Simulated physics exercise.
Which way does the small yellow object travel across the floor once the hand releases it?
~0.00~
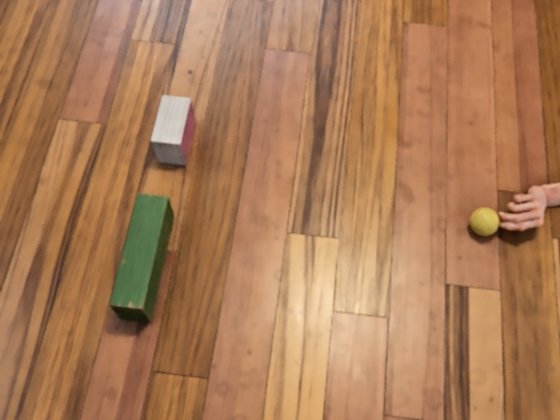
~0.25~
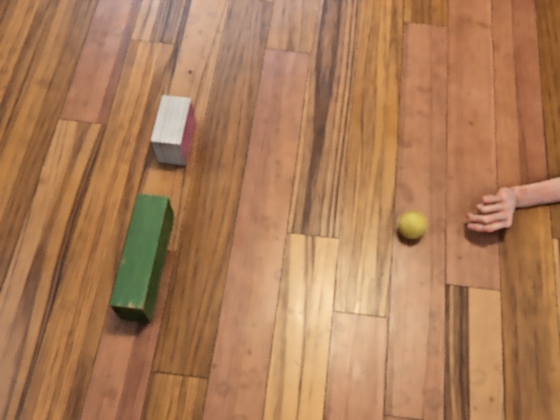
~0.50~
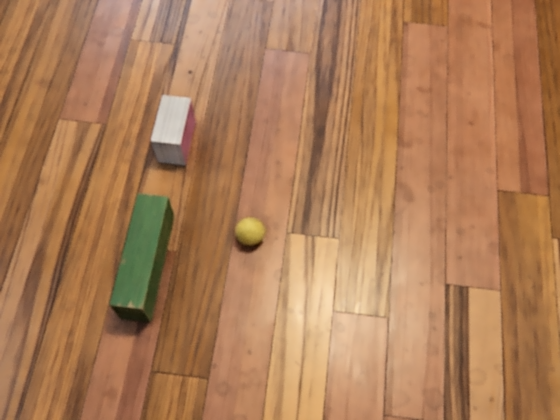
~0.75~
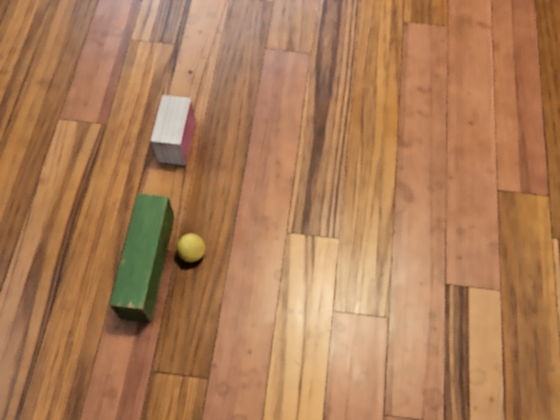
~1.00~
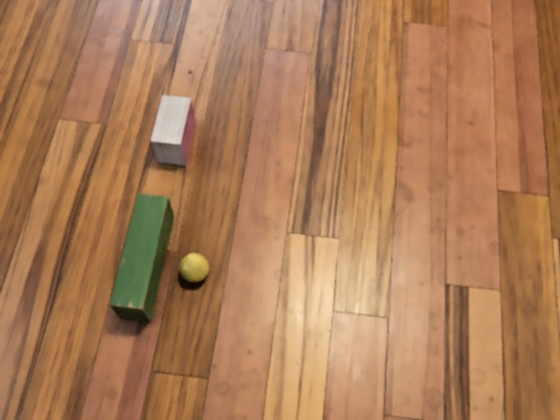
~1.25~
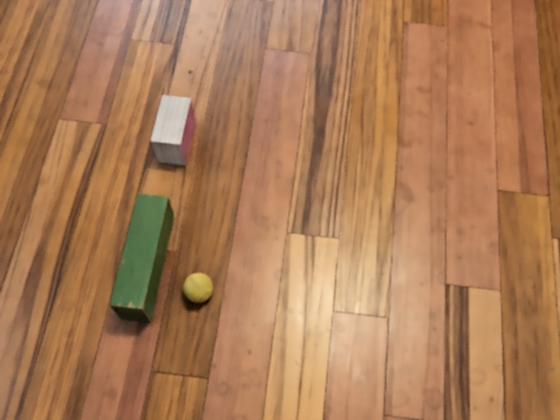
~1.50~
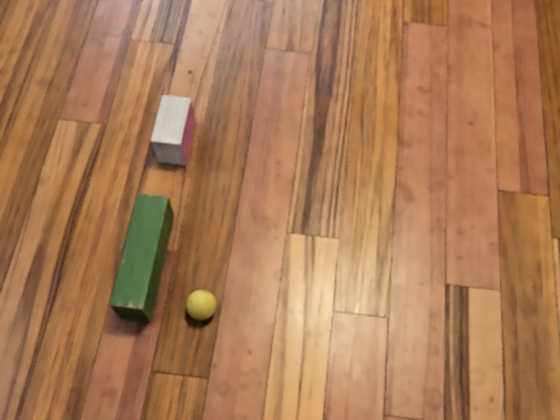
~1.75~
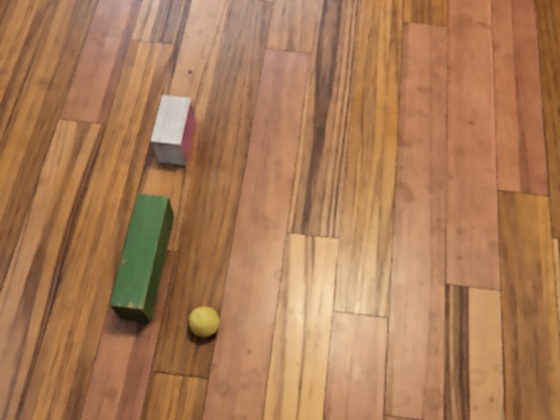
It travels to the left, toward the green block and the white and pink object.
